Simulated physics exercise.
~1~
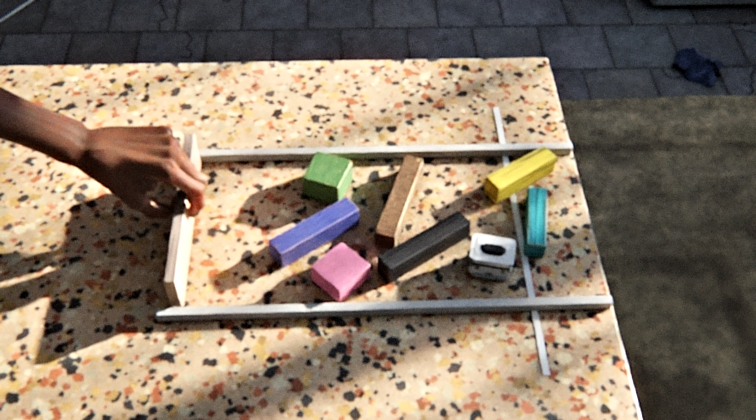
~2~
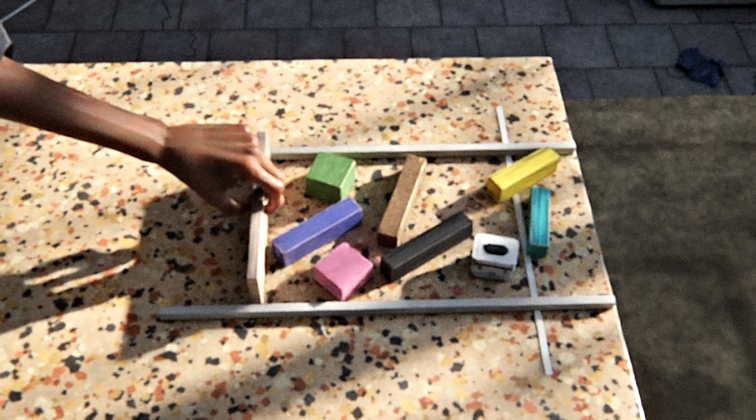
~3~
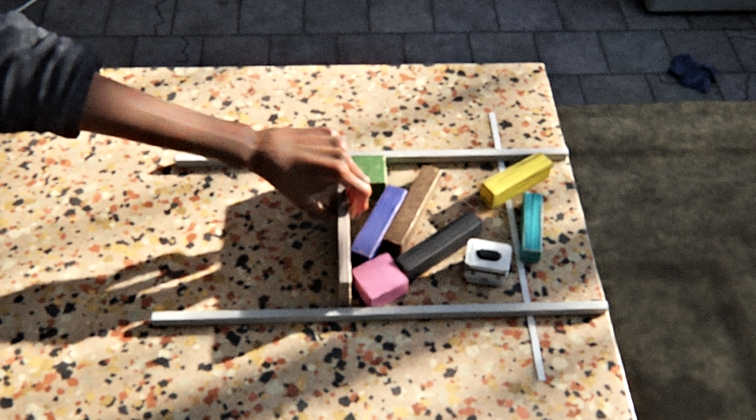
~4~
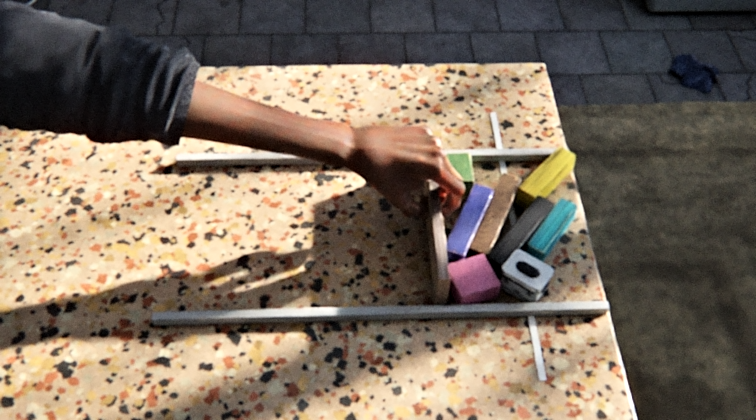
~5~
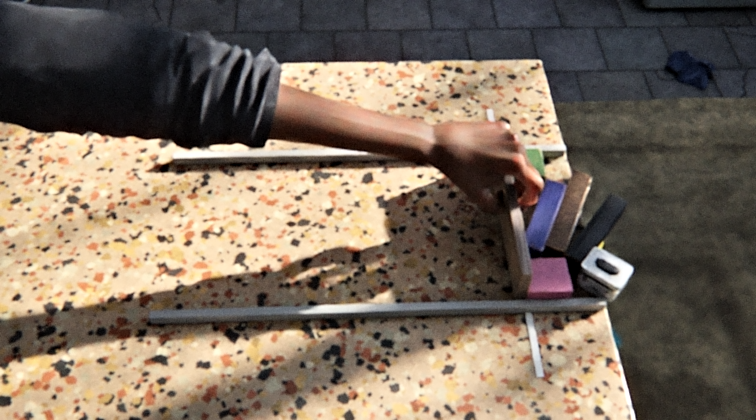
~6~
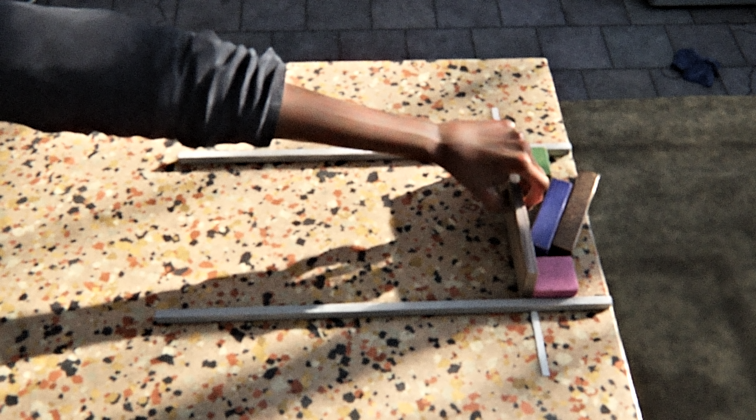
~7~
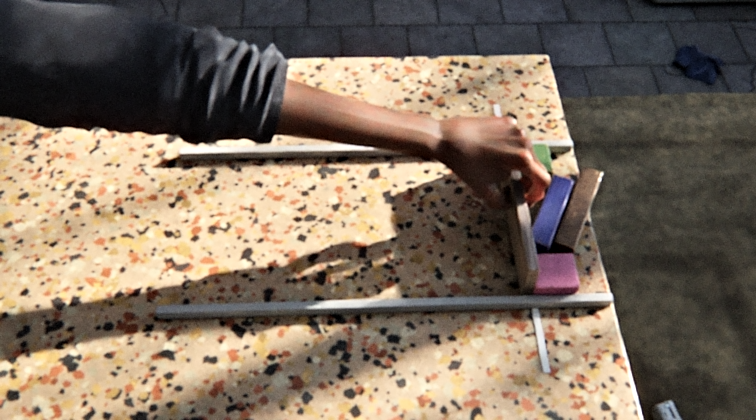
To begin with, a hand holds a wooden board upright at the left of eight scattered blocks and sticks on a speckled table, between two pale rails. The hand slides the board to the right, reaching the blue bar and the pink and green blocks and gathering them together. The pieces bunch up, pressing the black, yellow and turquoise sticks and the white case towards the table's right edge. The yellow and turquoise sticks go over, and then the black stick and white case follow. The board stops near the tape, with the green, blue, brown and pink pieces still on the table.
